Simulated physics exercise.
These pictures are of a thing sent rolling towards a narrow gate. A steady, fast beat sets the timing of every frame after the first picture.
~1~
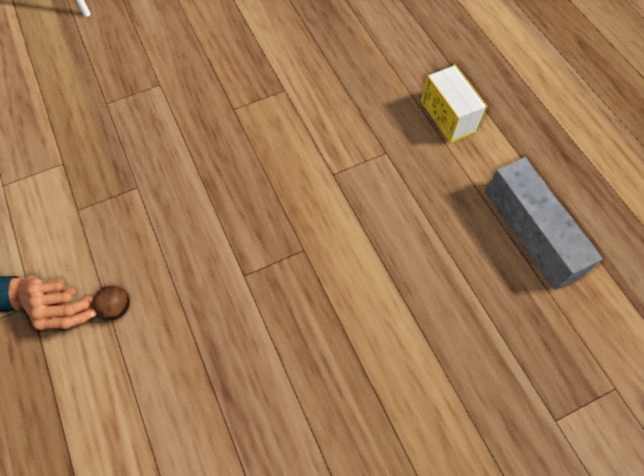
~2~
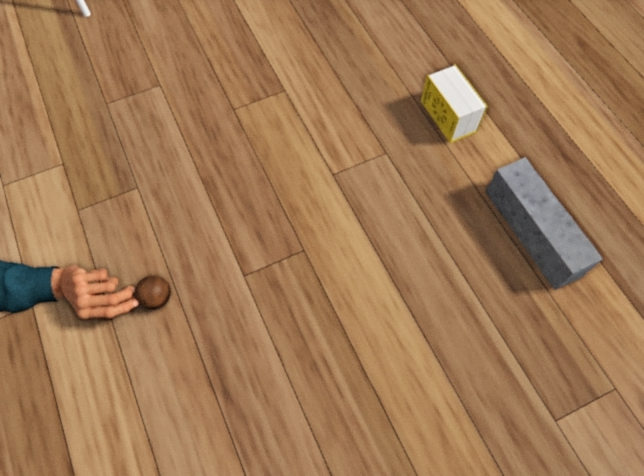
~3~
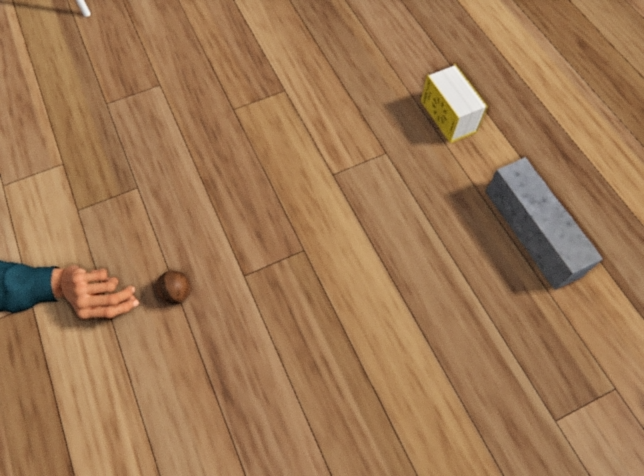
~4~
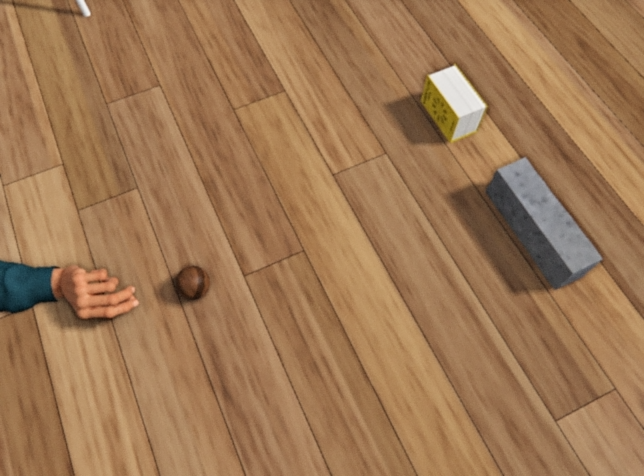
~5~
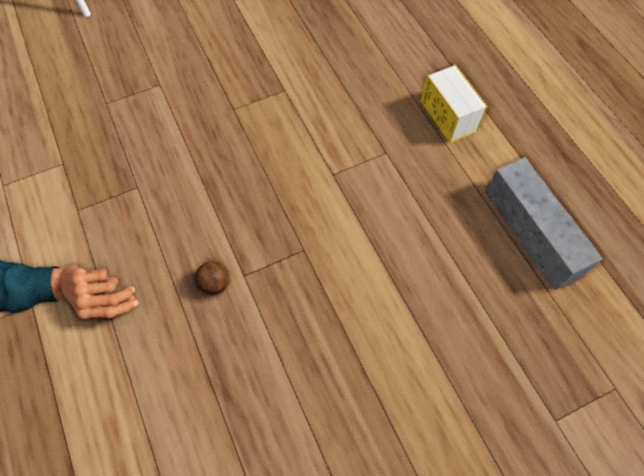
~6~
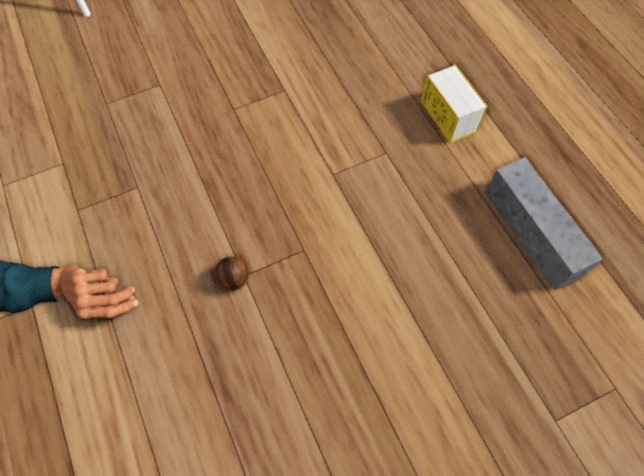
A brown ball left the fingertips of a hand reaching in from the left and rolled rightward and slightly upward across the wooden floor, while a yellow book and a grey brick stayed still.
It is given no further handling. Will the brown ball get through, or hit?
Outcome: The brown ball hits a block.
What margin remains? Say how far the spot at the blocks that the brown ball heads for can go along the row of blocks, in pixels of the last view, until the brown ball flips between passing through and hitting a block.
36 pixels up.
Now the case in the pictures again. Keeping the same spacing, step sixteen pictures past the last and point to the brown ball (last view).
Its middle should be around (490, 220).
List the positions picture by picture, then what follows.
The first picture shows brown ball (111, 303) under the hand; yellow book (452, 104).
The second picture shows brown ball (153, 292); grey brick (540, 223).
The third picture shows brown ball (173, 288); yellow book (452, 104).
The fourth picture shows brown ball (193, 283); grey brick (540, 223).
The fifth picture shows brown ball (212, 278); yellow book (452, 104).
The sixth picture shows brown ball (232, 274); grey brick (540, 223).
Then, 0.48 s after the last picture, brown ball heading on near (447, 221).
By the end, the brown ball is stopped.
